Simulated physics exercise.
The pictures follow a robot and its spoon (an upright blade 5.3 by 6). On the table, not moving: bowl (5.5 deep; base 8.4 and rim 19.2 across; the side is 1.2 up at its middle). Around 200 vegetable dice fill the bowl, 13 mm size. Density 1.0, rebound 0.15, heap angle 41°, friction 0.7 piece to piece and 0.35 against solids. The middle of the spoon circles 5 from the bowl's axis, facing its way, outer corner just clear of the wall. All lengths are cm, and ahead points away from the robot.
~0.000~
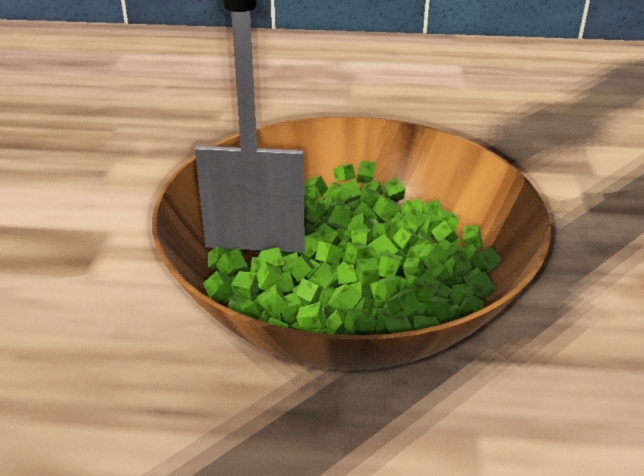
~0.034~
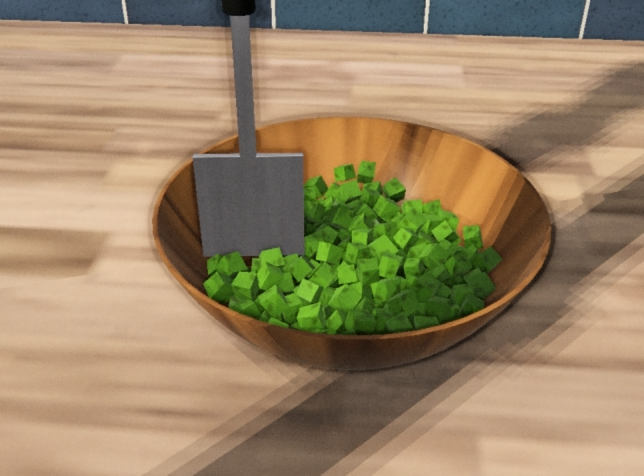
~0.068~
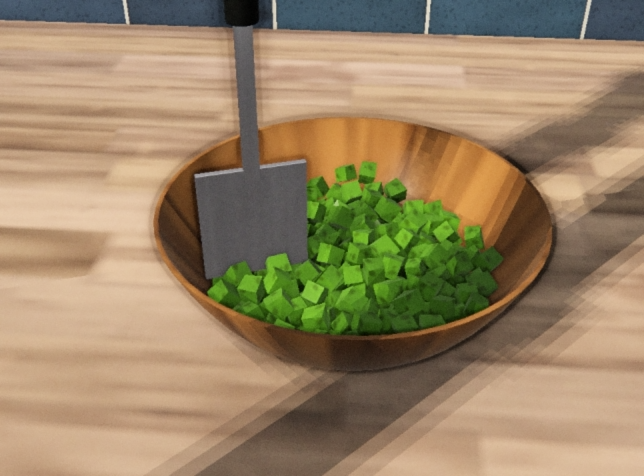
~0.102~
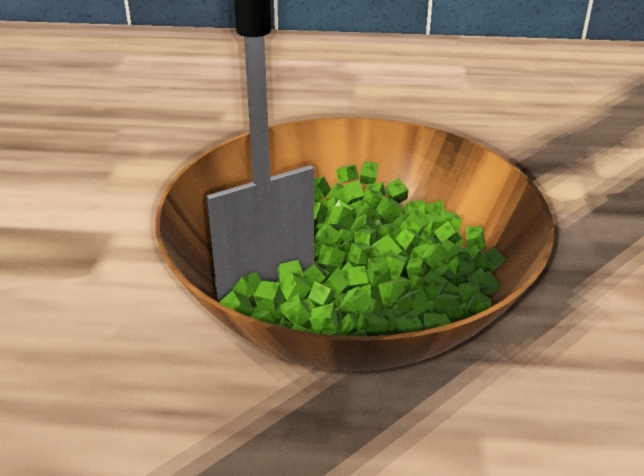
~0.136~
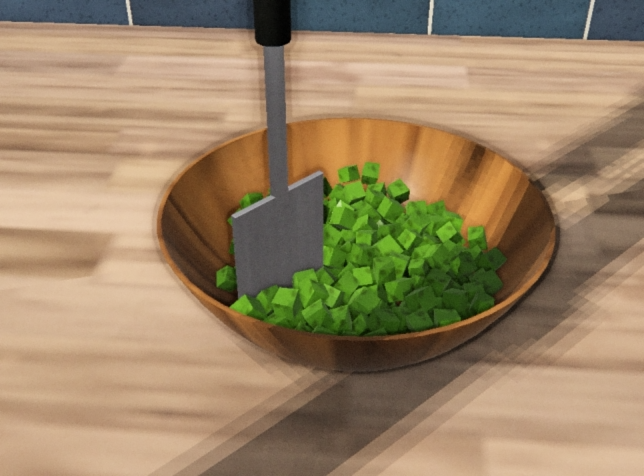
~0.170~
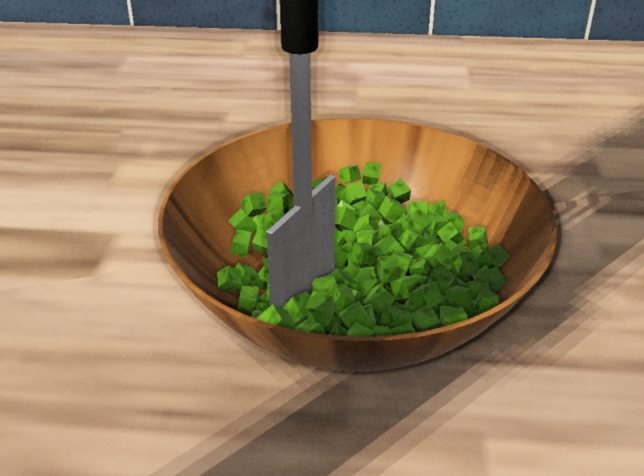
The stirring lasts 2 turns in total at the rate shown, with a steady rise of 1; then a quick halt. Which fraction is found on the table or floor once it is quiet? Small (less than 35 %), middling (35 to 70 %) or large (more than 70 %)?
Share on the table or floor: Small (less than 35 %).
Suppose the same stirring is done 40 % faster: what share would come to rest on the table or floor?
In that case some 40 per cent.
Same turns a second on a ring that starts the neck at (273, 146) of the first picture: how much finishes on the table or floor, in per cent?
Some 25 per cent.
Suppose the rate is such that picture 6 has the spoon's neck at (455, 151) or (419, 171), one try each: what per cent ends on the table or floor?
About 50 and 50 per cent.
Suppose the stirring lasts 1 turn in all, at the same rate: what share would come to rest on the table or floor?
It would be near 10 per cent.
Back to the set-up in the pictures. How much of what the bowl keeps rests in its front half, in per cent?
Some 50 per cent.
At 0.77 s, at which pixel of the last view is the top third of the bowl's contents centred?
At about (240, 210).
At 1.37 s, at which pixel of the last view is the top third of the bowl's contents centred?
At about (415, 232).
After 0.77 s, 323° round, highest piece 7 above the table; 185 in the bowl, 13 on the table or floor, 3 in flight or on the tool.
After 1.37 s, 222° round, highest piece 6 above the table; 166 in the bowl, 32 on the table or floor, 3 in flight or on the tool.
After 1.87 s, 0° round, highest piece 6 above the table; 163 in the bowl, 38 on the table or floor.
After 2.57 s, 0° round, highest piece 6 above the table; 163 in the bowl, 38 on the table or floor.
At rest, 163 in the bowl, 38 on the table or floor. That is 19 % on the table or floor.
